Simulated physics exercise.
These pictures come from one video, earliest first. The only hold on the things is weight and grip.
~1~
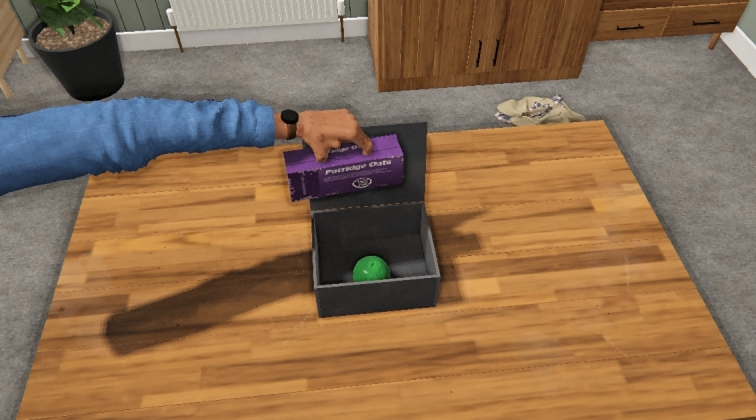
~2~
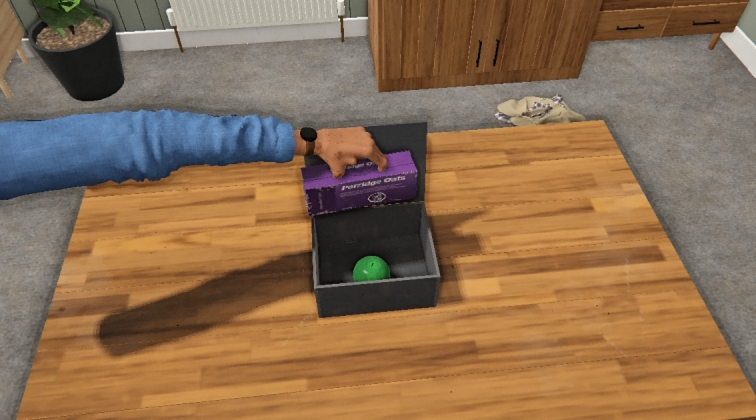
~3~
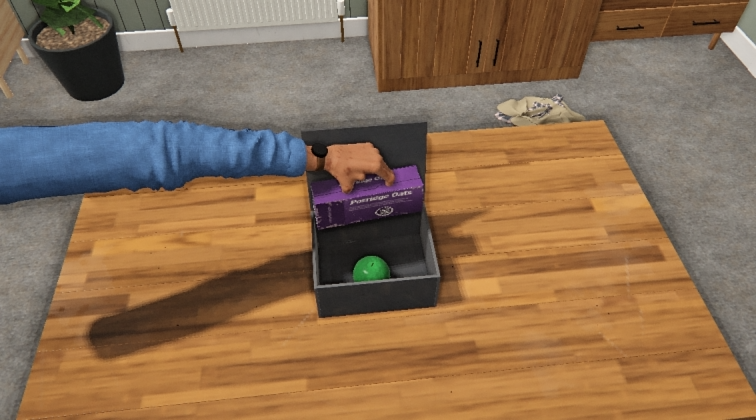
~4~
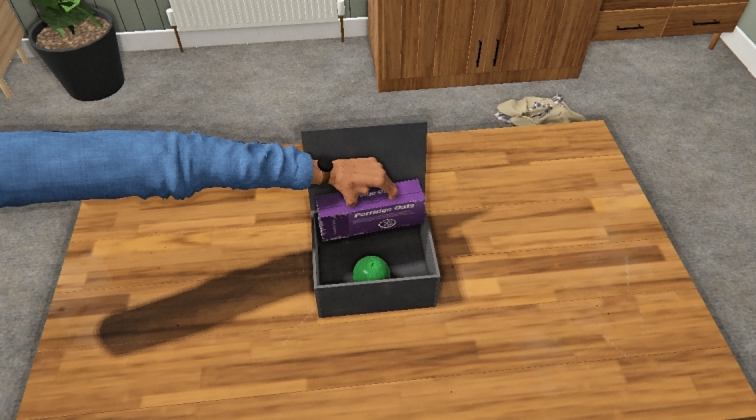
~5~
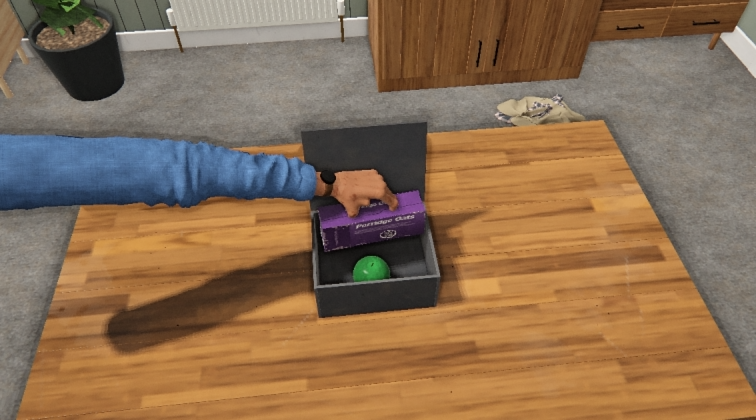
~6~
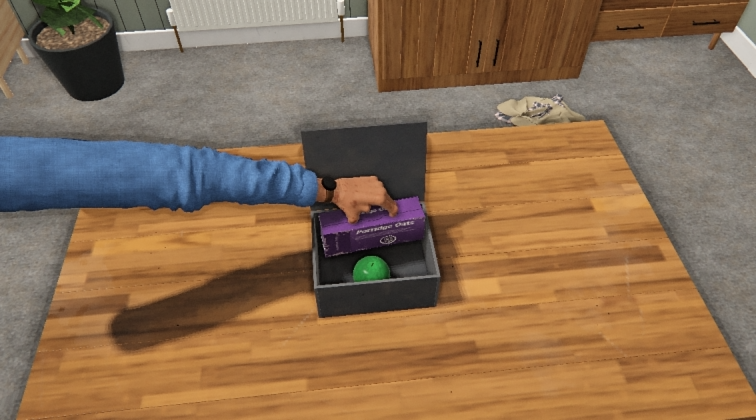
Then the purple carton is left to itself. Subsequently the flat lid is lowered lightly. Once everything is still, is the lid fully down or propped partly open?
The lid seals the box.
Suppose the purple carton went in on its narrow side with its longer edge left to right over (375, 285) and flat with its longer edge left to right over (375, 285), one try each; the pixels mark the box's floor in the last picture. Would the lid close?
Case one: Lid goes down; case two: Lid goes down.
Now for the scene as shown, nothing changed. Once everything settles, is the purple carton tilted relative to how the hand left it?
Simply put, it gets tilted.
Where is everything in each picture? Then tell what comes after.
The first frame shows still above its spot; purple carton (344, 168).
The second frame shows still above its spot; purple carton (359, 183).
The third frame shows still above its spot; purple carton (367, 197).
The fourth frame shows still above its spot; purple carton (371, 210).
The fifth frame shows still above its spot; purple carton (372, 221).
The sixth frame shows in place under the hand; purple carton (372, 226).
Then, 1.00 s later than the last frame, lid starting down; purple carton tilted by 48° near (368, 247); green apple moved a little.
Then, 1.80 s later than the last frame, lid 42° above the rim; purple carton tilted by 47° near (368, 248); green apple moved a little.
When it is over, lid shut; lying over in the box, purple carton; green apple as before. End places, in pixels of the last picture, purple carton near (368, 248).
